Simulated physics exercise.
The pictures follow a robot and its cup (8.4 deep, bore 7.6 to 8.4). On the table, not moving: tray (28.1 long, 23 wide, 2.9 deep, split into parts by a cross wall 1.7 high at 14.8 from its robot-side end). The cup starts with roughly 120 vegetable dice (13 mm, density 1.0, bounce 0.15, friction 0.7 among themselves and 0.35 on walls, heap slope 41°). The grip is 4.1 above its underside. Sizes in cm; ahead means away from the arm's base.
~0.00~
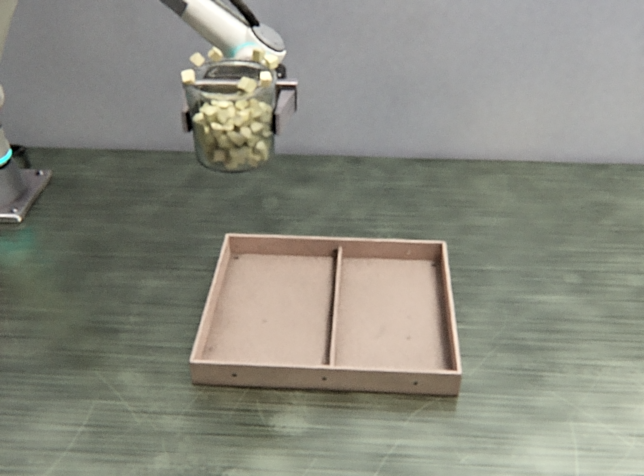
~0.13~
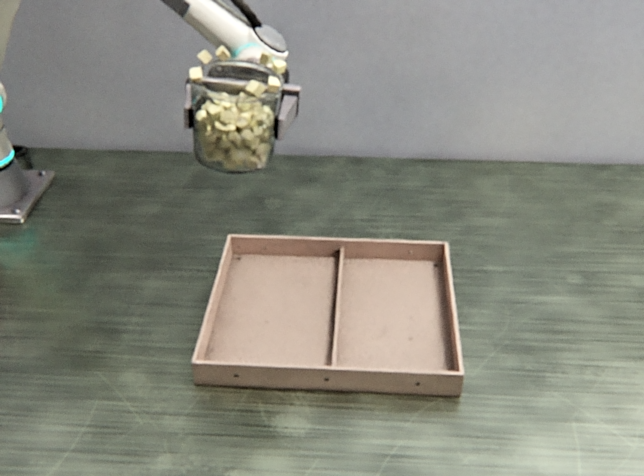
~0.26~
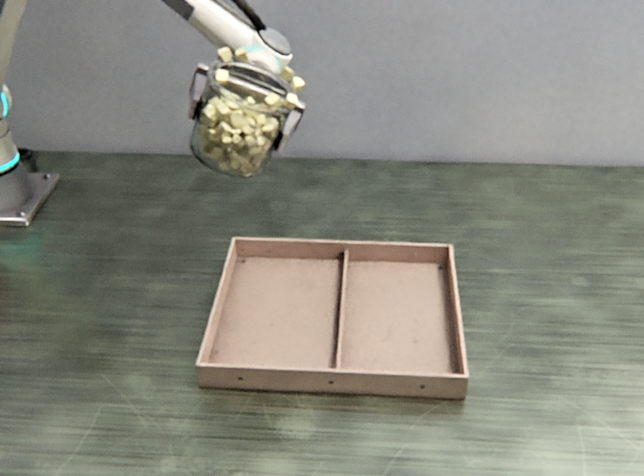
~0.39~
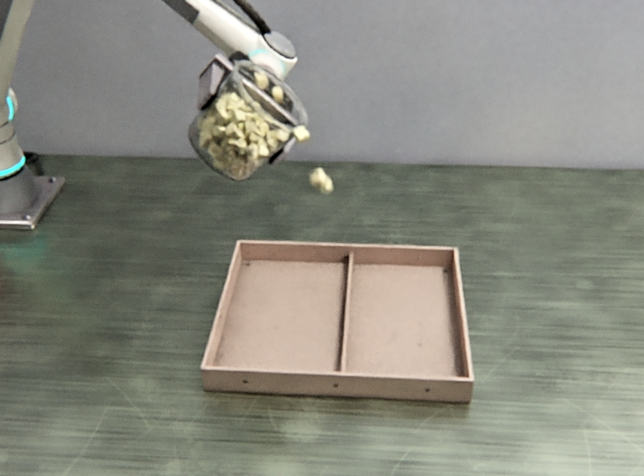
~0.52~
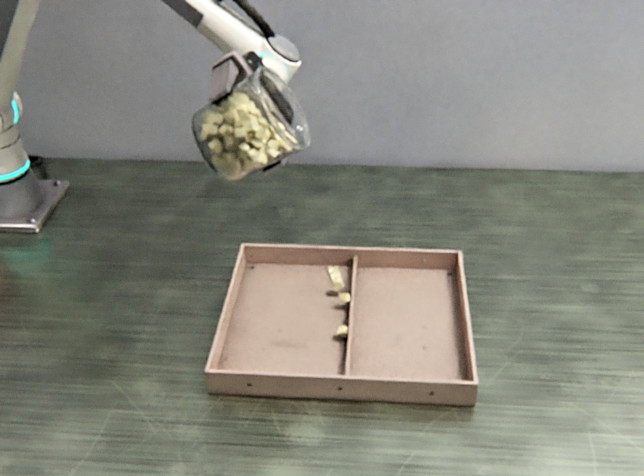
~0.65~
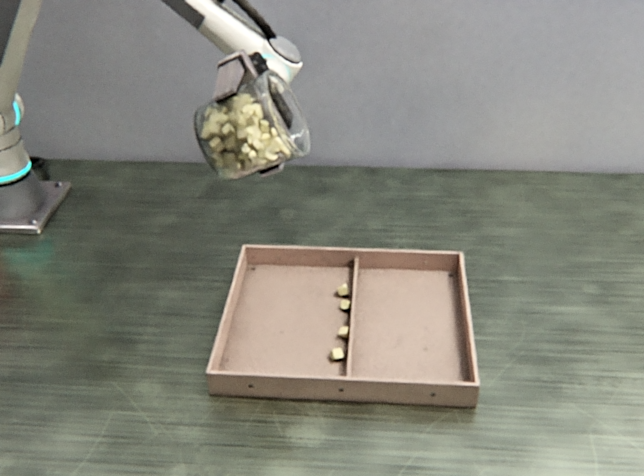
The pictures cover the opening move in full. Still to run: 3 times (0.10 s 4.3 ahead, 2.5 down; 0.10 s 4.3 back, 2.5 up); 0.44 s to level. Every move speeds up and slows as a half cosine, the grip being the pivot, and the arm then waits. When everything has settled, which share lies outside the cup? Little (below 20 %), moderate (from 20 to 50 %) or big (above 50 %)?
A moderate share, from 20 to 50 %, ends outside the cup.
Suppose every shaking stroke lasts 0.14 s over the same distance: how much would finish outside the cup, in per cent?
In that case some 5 per cent.
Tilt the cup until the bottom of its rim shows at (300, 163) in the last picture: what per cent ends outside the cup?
Some 65 per cent.
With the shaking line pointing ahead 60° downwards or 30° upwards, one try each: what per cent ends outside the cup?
About 5 and 90 per cent.
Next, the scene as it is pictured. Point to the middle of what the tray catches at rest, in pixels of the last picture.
Around (383, 322).
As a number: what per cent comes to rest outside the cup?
Roughly 25 per cent.
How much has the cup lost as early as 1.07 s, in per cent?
Near 15 per cent so far.
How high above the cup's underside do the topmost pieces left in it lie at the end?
Some 7.5 cm.
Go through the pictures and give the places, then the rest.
The first picture shows cup middle at (233, 118), level; upper third of the load around (238, 110), from x 190 to 270, top at y 55; 117 in the cup.
The second picture shows cup middle at (235, 118), tilted 6° forward; upper third of the load around (232, 112), from x 195 to 280, top at y 55.
The third picture shows cup middle at (240, 121), tilted 22° forward; upper third of the load around (227, 112), from x 200 to 295, top at y 55; 115 in the cup, 2 in flight or on a rim.
The fourth picture shows cup middle at (245, 125), tilted 42° forward; upper third of the load around (231, 115), from x 205 to 325, top at y 80; 113 in the cup, 4 in flight or on a rim.
The fifth picture shows cup middle at (249, 128), tilted 58° forward; upper third of the load around (233, 117), from x 210 to 345, top at y 95; 113 in the cup, 3 in the robot-side part, 1 in flight or on a rim.
The sixth picture shows cup middle at (251, 130), tilted 64° forward; upper third of the load around (235, 118), from x 210 to 345, top at y 100; 113 in the cup, 4 in the robot-side part.
By 1.07 s, tilted 64° forward, highest piece 28 above the table; 98 in the cup, 8 in the far-side part, 4 in the robot-side part, 7 in flight or on a rim.
By 1.48 s, tilted 29° forward, highest piece 28 above the table; 87 in the cup, 19 in the far-side part, 10 in the robot-side part, 1 in flight or on a rim.
By 1.89 s, level, highest piece 29 above the table; 87 in the cup, 19 in the far-side part, 11 in the robot-side part.
By 2.94 s, level, highest piece 29 above the table; 87 in the cup, 19 in the far-side part, 11 in the robot-side part.
Final count, 87 in the cup, 19 in the far-side part, 11 in the robot-side part. That is 26 % outside the cup.
